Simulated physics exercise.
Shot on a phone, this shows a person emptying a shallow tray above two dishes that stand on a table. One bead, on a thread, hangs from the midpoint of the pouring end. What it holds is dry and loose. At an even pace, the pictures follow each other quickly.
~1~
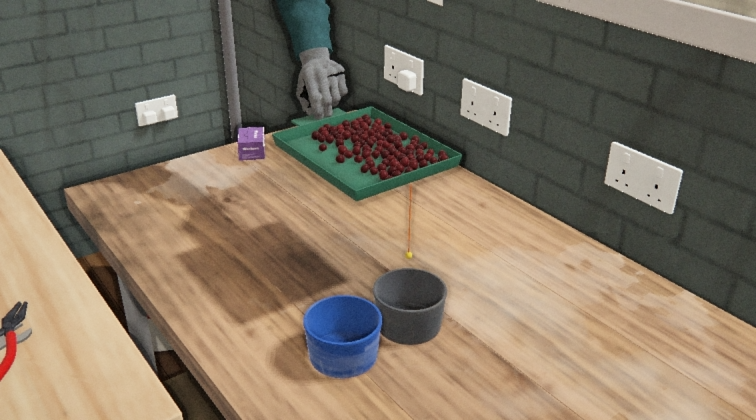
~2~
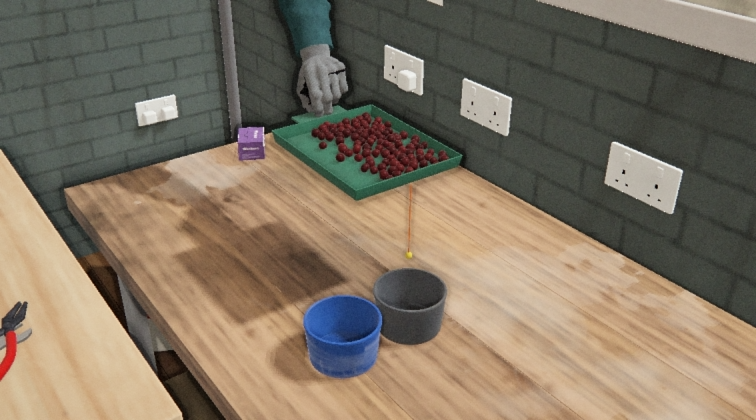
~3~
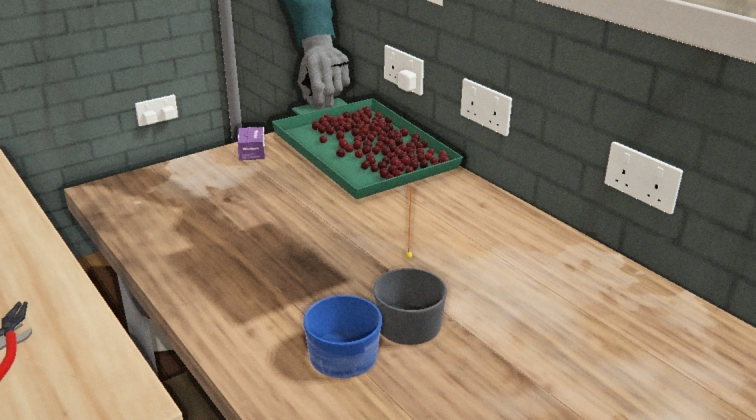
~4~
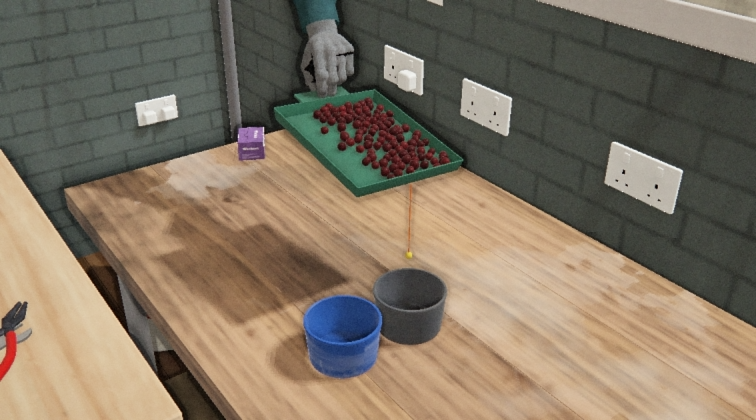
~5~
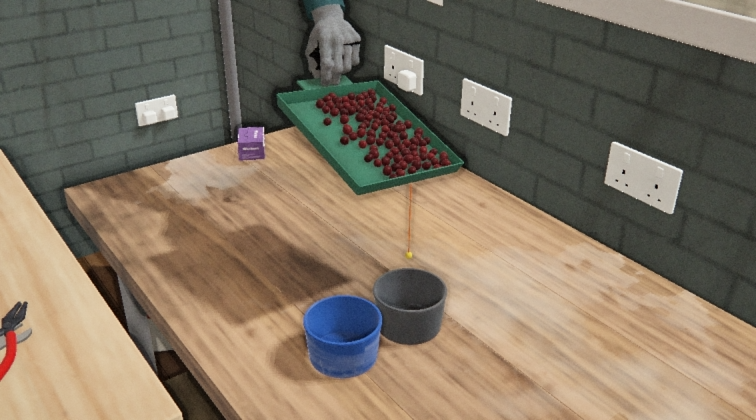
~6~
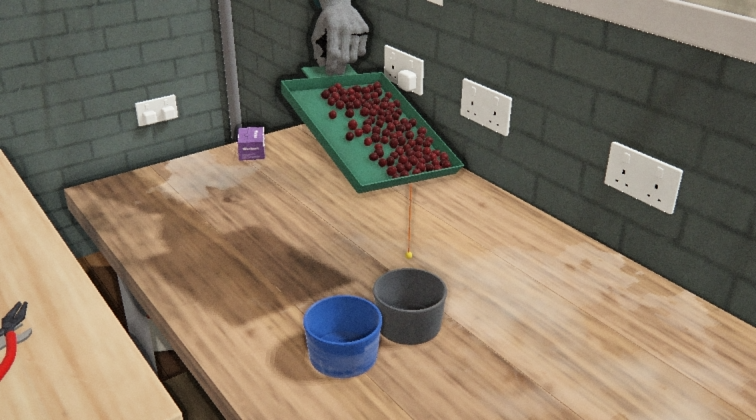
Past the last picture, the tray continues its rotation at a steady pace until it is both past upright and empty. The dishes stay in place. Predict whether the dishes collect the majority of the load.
So the dishes mostly fail at catching it, really.
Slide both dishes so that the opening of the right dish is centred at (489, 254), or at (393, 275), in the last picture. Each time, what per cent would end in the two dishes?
Close to 80 in a hundred, then close to 0 in a hundred.
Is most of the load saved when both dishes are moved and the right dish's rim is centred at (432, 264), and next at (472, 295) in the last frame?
Short of half, then short of half.
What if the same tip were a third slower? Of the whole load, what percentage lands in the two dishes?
Around 10 percent.
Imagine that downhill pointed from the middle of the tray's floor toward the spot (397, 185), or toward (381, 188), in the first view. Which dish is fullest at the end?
The first try favours the right of the two, the second the right of the two.
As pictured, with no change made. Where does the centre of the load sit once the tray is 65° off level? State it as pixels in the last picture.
Roughly at (423, 134).
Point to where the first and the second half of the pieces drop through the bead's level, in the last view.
Roughly (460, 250) first, then roughly (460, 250).
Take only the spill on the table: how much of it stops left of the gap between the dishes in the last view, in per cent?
Some 0 %.
Soon after the last picture, tray tipped steeply; all on the tray.
A little later, tray tipped past a quarter turn; nearly all on the tray; a stray few outside both; a stray few in the air.
Later still, tray tipped past a quarter turn; a small part in the right dish; most outside both.
By the end, tray tipped past a quarter turn; none in the left dish; a small part in the right dish; most outside both.
